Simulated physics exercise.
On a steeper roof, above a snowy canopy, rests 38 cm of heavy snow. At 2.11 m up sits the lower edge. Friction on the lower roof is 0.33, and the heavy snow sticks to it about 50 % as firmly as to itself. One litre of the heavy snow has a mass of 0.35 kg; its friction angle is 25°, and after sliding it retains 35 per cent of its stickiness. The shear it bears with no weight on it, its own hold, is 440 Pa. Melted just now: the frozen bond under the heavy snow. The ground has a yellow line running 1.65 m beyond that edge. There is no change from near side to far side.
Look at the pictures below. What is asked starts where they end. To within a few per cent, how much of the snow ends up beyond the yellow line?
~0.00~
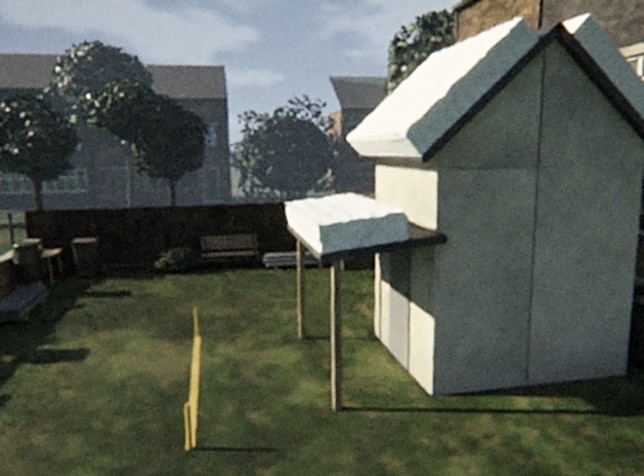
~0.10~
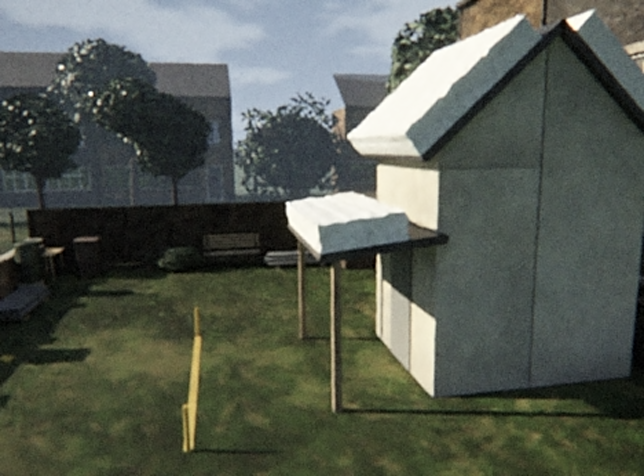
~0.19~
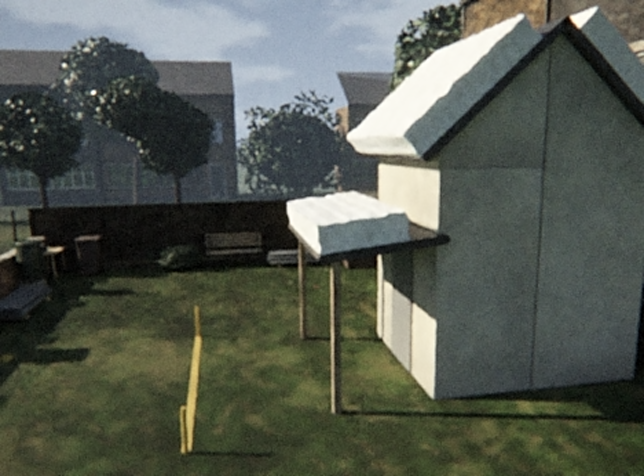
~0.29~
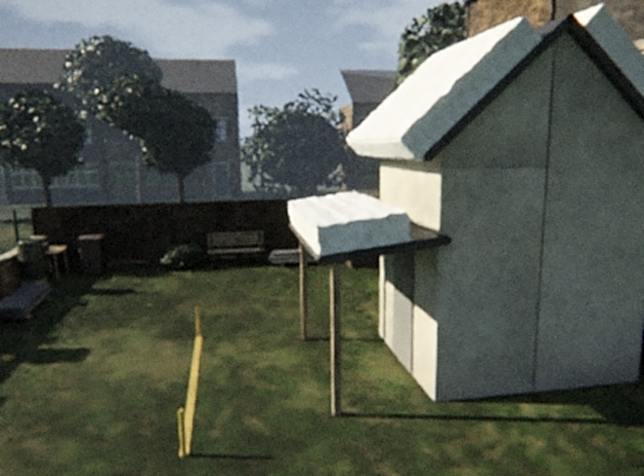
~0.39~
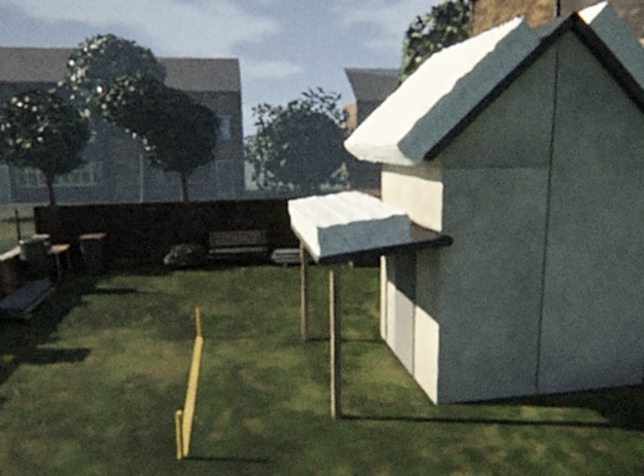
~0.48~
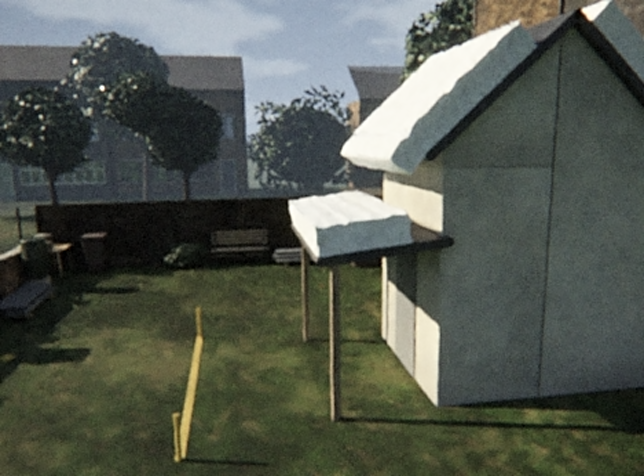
About 25 %.
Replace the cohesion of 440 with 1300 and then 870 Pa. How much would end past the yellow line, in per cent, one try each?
4 in a hundred, followed by 8 in a hundred.
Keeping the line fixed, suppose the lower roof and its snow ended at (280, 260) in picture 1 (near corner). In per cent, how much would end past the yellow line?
Estimate: Approx. 14 %.
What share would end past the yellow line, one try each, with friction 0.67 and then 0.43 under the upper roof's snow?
I'd expect around 18 percent, then around 30 percent.
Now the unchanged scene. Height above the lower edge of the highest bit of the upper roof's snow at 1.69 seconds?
0.6 m, more or less.
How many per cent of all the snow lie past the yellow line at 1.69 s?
Near 0 %.
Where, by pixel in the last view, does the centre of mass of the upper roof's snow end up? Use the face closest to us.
About (247, 355).
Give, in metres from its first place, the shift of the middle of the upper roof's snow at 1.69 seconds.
About 2.6 m.
By 1.04 s, none is below the lower edge and 0 % is past the line.
By 1.69 s, 18 % is below the lower edge and 0 % is past the line.
By 2.35 s, 58 % is below the lower edge and 20 % is past the line.
By 3.00 s, 60 % is below the lower edge and 25 % is past the line.
By 3.80 s, at the end, 60 % is below the lower edge and 25 % is past the line.
